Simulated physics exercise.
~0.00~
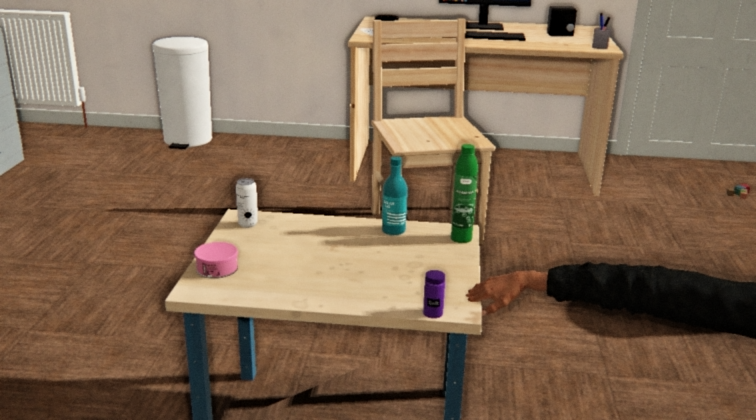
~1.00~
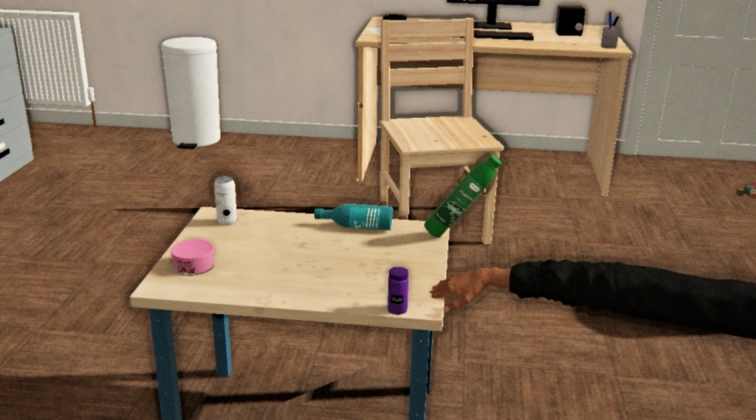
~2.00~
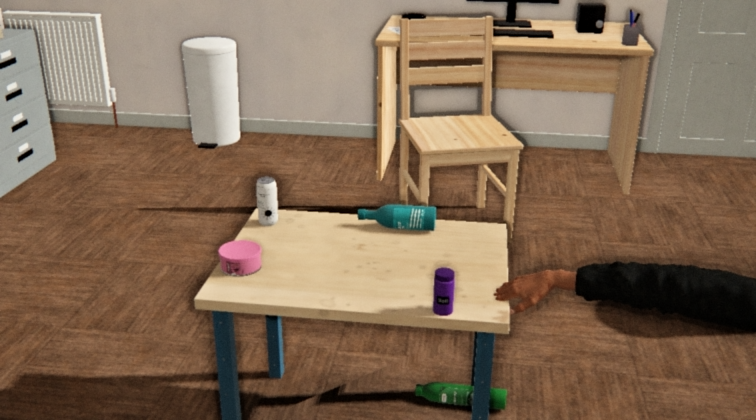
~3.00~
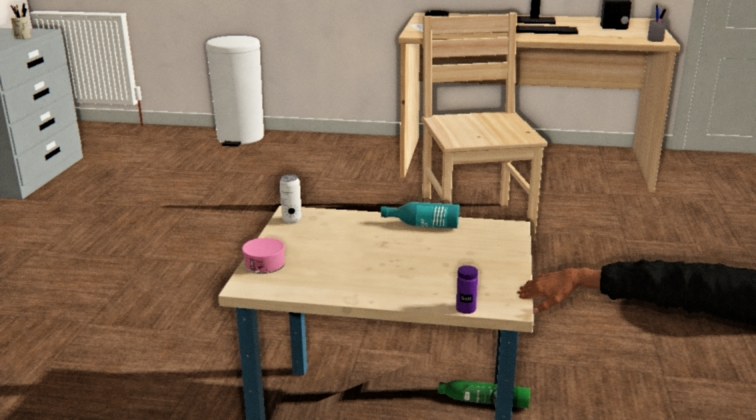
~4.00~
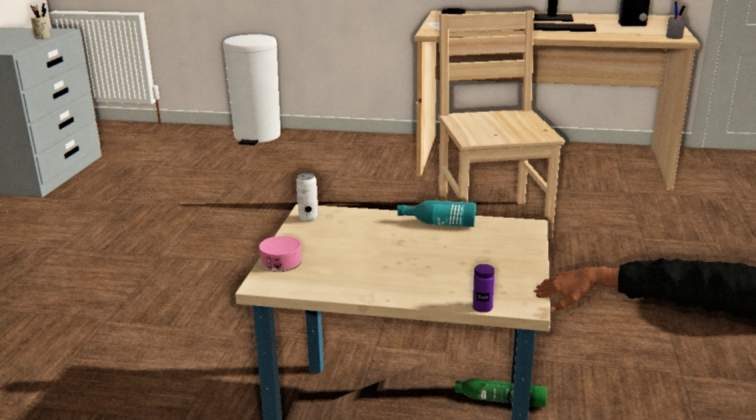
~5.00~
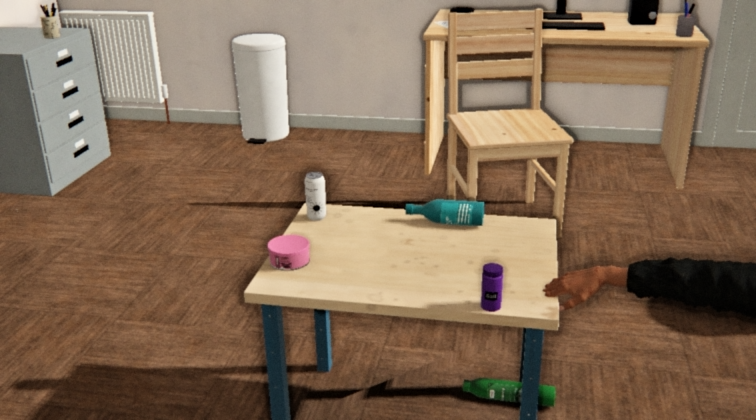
To begin with, a white can, a pink tub, a turquoise bottle, a green bottle and a purple shaker stand upright on a small wooden table, while a dark-sleeved arm reaches in at the right, its hand by the table's edge. The table shifts to the left, and the turquoise bottle falls onto its side as the green bottle leans over to the right. The green bottle then drops off and lies on the floor beneath the table. Afterwards the view drifts left, showing more of a grey filing cabinet. Finally, the turquoise bottle remains toppled on the tabletop, with the can, tub and shaker still upright.
